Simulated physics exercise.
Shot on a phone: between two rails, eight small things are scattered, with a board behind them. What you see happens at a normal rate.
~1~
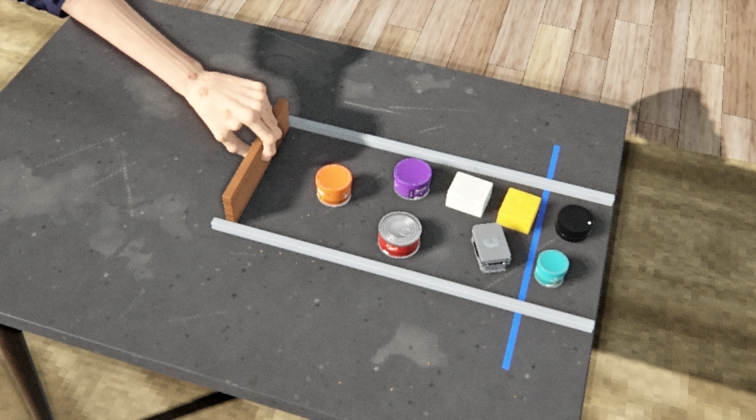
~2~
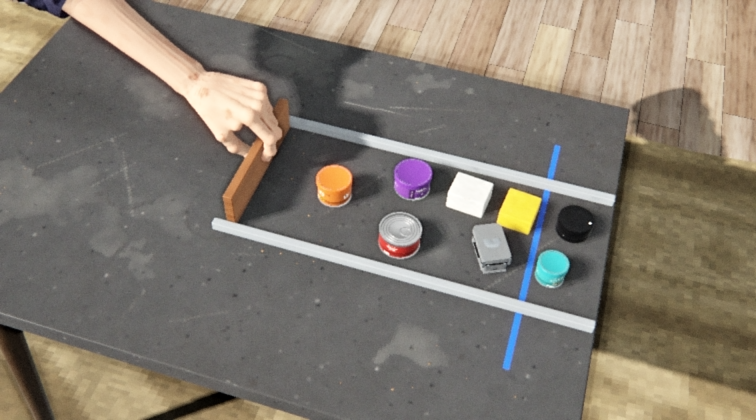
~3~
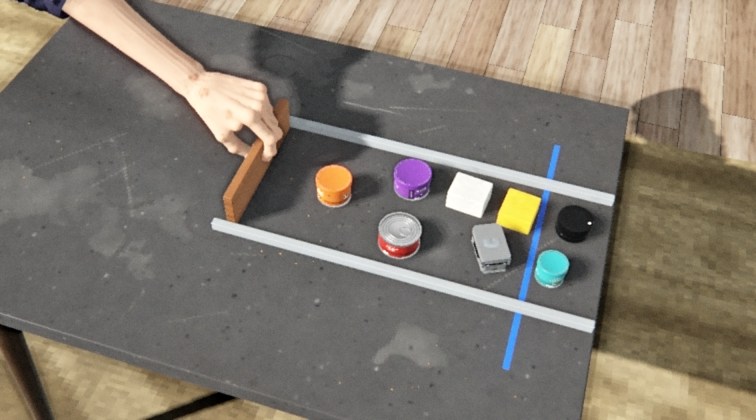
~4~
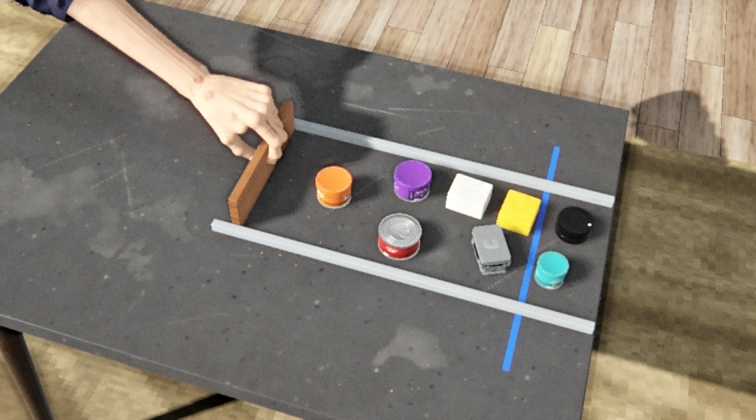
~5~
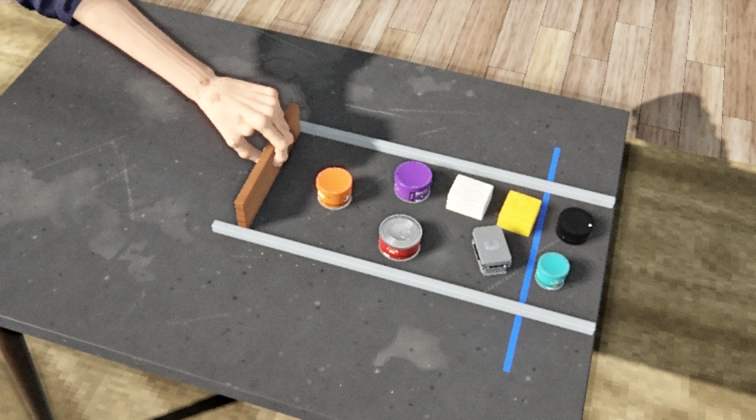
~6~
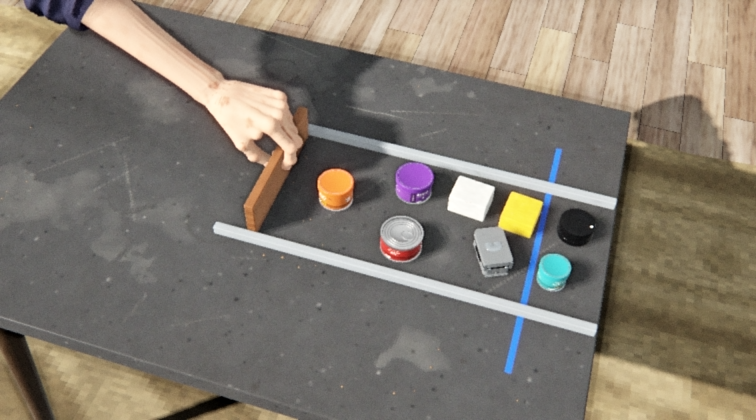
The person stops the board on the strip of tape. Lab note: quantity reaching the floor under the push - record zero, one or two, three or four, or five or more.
The pieces that drop number three to four.
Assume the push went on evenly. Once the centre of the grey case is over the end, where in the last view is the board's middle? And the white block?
The grey case gives roughly (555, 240), the white block roughly (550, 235).
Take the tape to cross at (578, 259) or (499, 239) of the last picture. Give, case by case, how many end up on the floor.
The counts: 5 and 1.
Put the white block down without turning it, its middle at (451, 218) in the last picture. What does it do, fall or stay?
Result: It does not drop.
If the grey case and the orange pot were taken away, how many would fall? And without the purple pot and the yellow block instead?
Taking the two tries in turn, it comes to 2 and 1.
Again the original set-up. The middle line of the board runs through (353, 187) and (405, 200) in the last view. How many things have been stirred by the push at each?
Well, it's 1 at the first one and 3 at the second.
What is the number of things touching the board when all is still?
The number is 3.
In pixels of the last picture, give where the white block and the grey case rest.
One ends up near (601, 232) and the other near (588, 277).
Soon after, none off yet; black lid at rest near (576, 228); turquoise tin at rest near (553, 273); yellow block at rest near (521, 215).
After that, none off yet; black lid at rest near (576, 228); turquoise tin at rest near (553, 273); yellow block moving near (526, 216).
And then, none off yet; black lid tilting well over near (632, 252); turquoise tin displaced about its own width near (576, 278); yellow block displaced well along near (596, 235).
In the end, the number that fall off is three or four; gone, yellow block, turquoise tin and black lid.
